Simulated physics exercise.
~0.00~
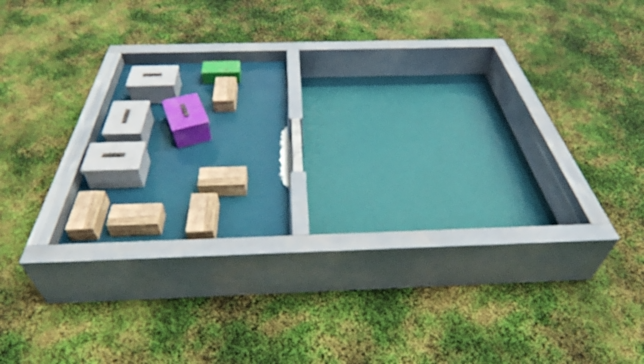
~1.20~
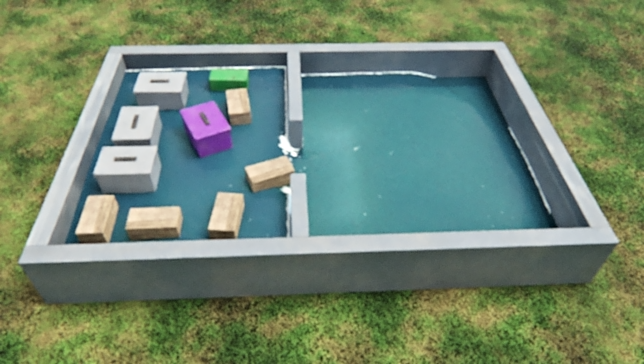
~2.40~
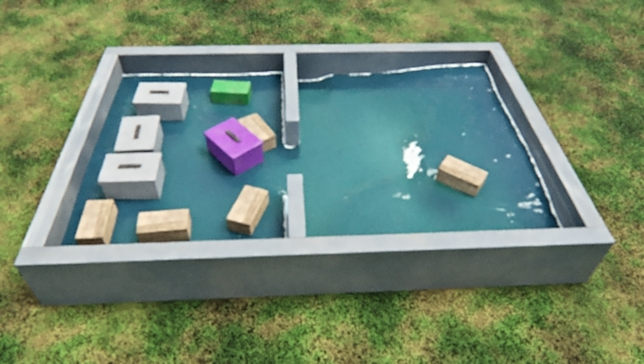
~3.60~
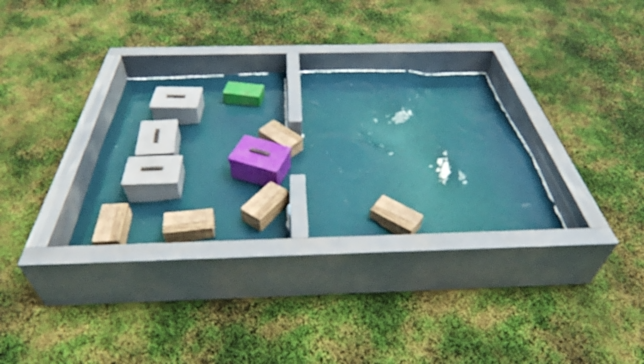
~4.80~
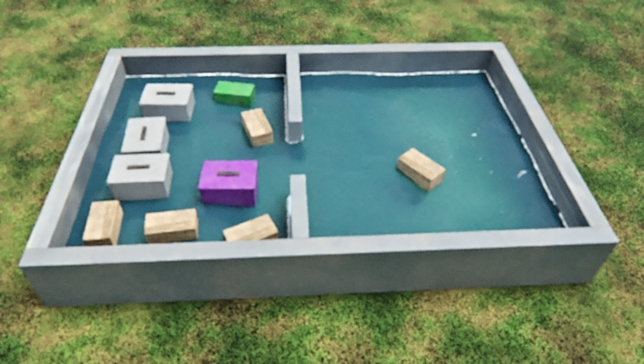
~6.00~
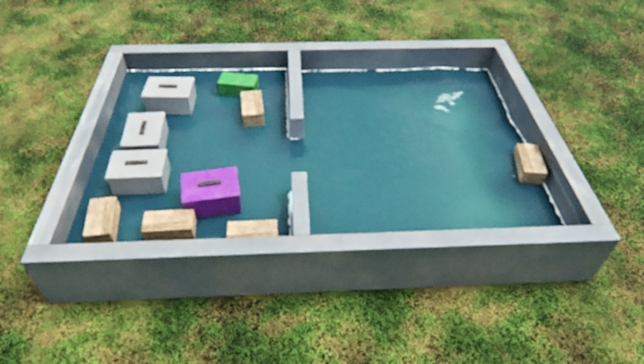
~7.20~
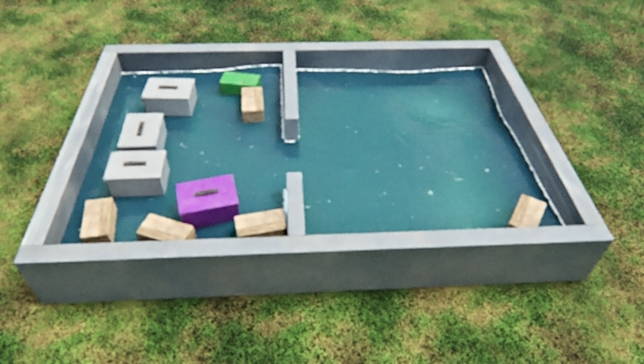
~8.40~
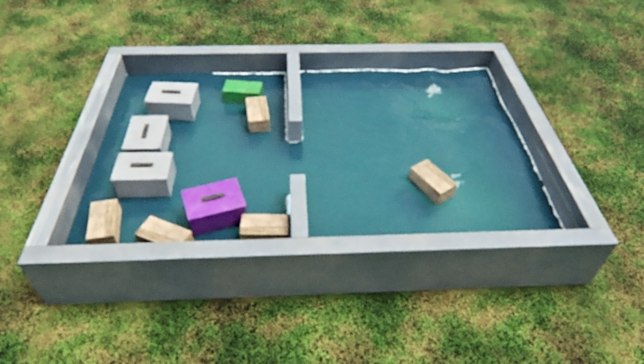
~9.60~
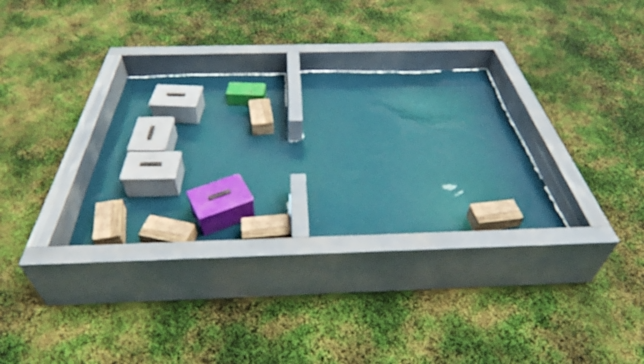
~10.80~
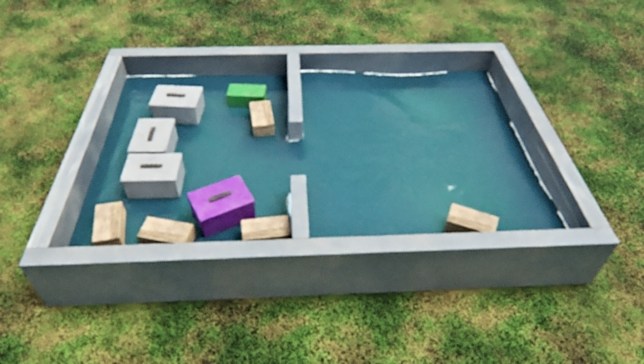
Floating wooden blocks and totes drifting in a divided basin, one wooden block passing through the gap and ending lower right.
